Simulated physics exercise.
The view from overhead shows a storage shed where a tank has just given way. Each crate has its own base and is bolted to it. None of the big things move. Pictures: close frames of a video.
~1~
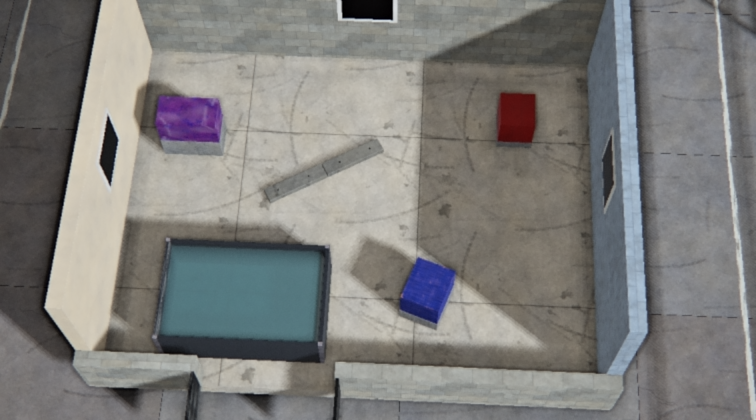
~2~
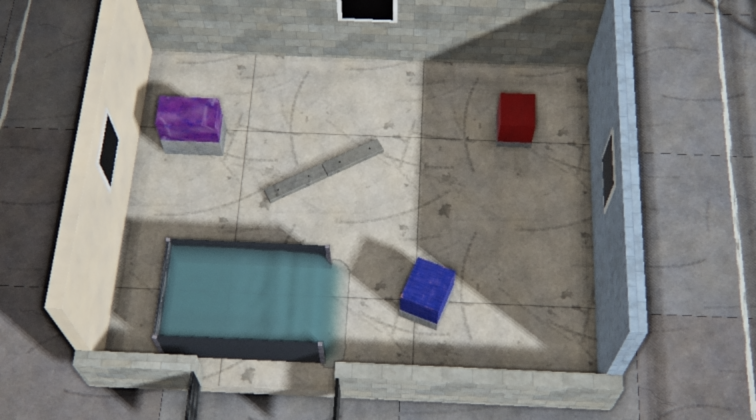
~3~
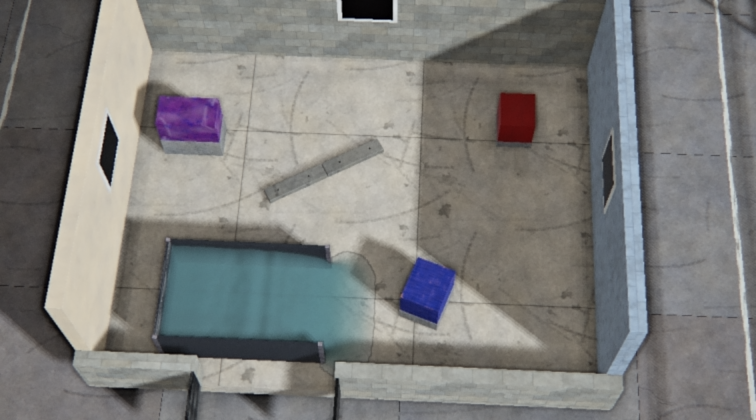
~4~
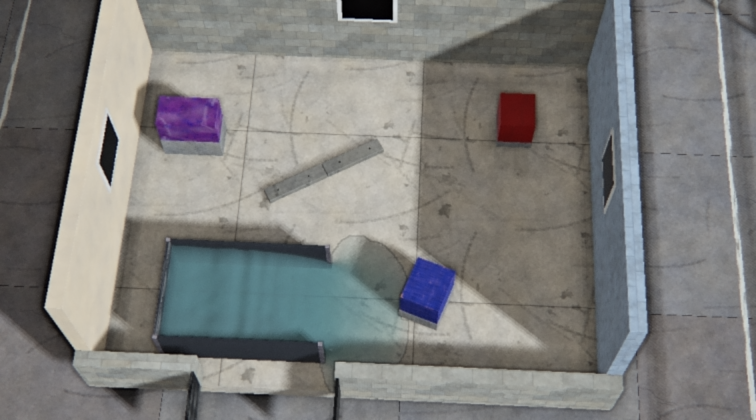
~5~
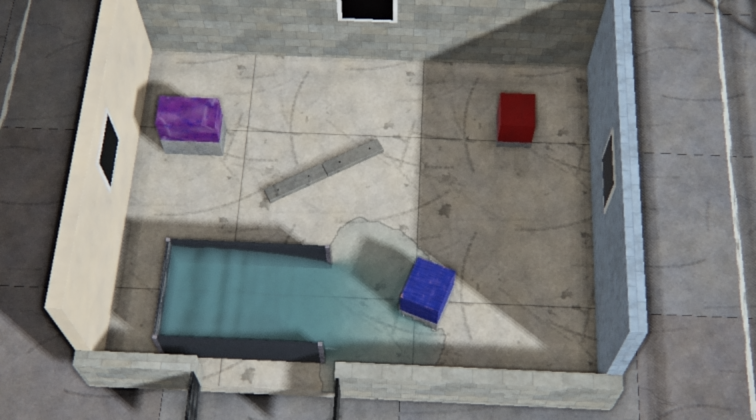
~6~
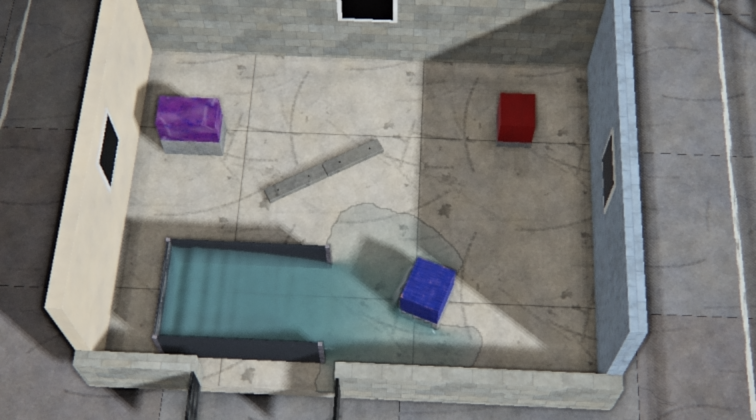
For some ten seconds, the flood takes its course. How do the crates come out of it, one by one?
The red crate is caught; the blue crate is caught; the purple crate is missed.
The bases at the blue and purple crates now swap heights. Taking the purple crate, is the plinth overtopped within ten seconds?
Looks like the purple comes through fine.
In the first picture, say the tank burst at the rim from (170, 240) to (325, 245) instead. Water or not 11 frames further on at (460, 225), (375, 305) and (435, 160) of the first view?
Those three come out moisture-free, moisture-free and soaked, one after another.
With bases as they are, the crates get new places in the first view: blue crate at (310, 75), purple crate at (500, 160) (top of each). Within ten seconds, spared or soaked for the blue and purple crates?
Result: Blue one avoids the flood; purple one avoids the flood.
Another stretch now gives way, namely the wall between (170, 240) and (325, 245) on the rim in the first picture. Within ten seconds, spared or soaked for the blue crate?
Looking at it, blue crate is never reached.
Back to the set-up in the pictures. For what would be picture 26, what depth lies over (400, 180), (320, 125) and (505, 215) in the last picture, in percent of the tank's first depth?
My figures are about 6, 0 and 2 percent.
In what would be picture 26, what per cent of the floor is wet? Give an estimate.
That should be about 55 %.
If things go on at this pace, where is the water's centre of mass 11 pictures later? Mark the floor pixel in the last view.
I'd point to (372, 298).
A moment on, water covers 25 % of the floor; the red crate not reached, the blue crate water round its plinth, the purple crate not reached.
Next, water covers 45 % of the floor; the red crate water round its plinth, the blue crate water round its plinth, the purple crate not reached.
Then, water covers 55 % of the floor; the red crate water round its plinth, the blue crate water round its plinth, the purple crate not reached.
Later, water covers 70 % of the floor; the red crate water round its plinth, the blue crate water round its plinth, the purple crate not reached.
In the end, water covers 95 % of the floor; the red crate was topped, the blue crate was topped, the purple crate stayed above the water.
